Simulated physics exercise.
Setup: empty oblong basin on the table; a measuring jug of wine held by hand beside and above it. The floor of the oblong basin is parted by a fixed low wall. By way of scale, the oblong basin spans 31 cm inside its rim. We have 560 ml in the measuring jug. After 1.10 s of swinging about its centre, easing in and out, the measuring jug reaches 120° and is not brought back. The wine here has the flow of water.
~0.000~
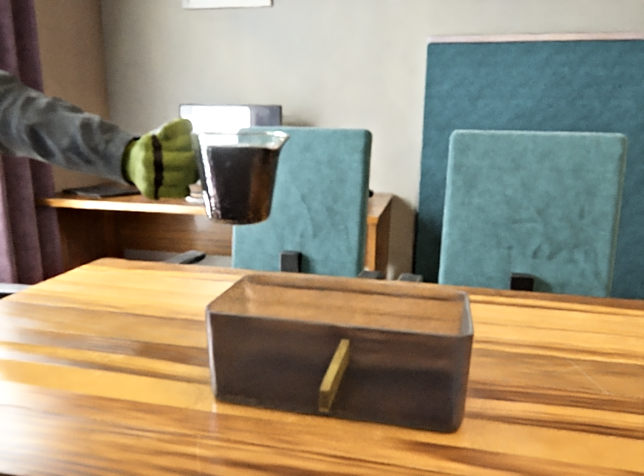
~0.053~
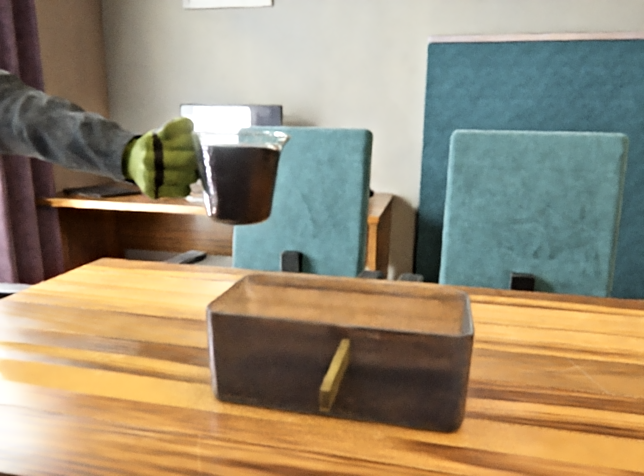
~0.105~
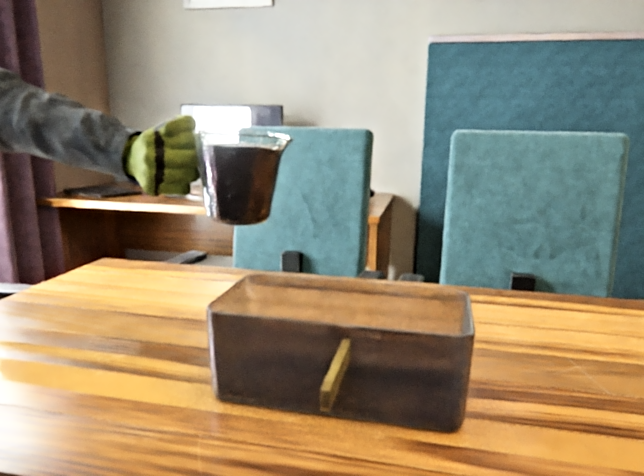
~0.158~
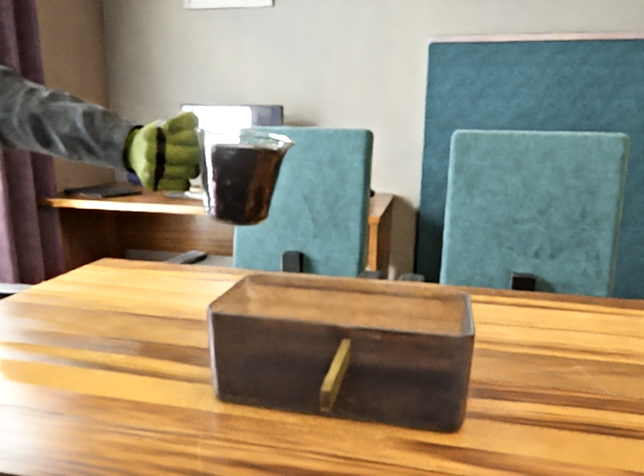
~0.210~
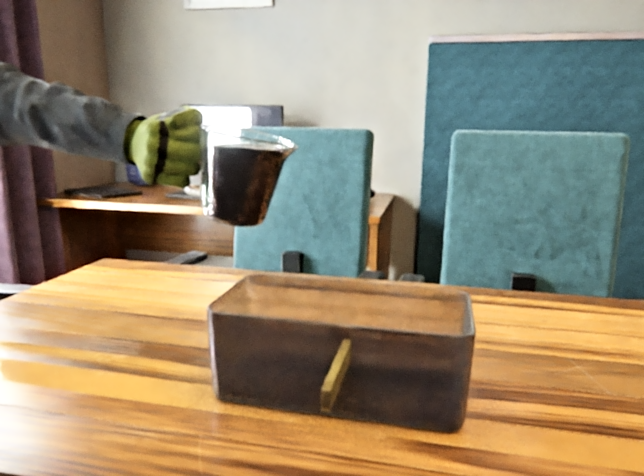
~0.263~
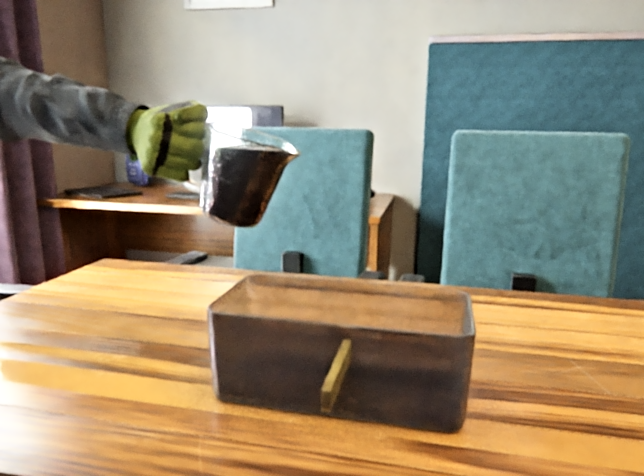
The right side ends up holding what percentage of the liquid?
About 58 in every hundred parts.
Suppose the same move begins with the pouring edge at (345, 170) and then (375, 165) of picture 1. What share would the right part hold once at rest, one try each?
Try 1: 90 %; try 2: 85 %.
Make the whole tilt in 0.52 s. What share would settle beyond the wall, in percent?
40 per cent.
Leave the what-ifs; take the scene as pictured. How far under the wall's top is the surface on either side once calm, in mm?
I'd say some 18 mm on the left and some 14 mm on the right.
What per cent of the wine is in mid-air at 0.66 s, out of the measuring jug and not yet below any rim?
Near 26 per cent of it all.
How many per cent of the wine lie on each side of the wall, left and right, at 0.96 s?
About 30 % left, 56 % right.
Then, 0.66 s in, the tilt is 79° and 59 per cent is still to pour, 1 is left of the wall and 13 right of it.
Then, 0.96 s in, the tilt is 115° and 4 per cent is still to pour, 29 is left of the wall and 56 right of it.
Then, 1.27 s in, the tilt is 120° and 0 per cent is still to pour, 39 is left of the wall and 59 right of it.
Then, 1.60 s in, the tilt is 120° and 0 per cent is still to pour, 41 is left of the wall and 58 right of it.
Finally, 41 per cent lies left of the wall, 58 right of it and 1 outside.
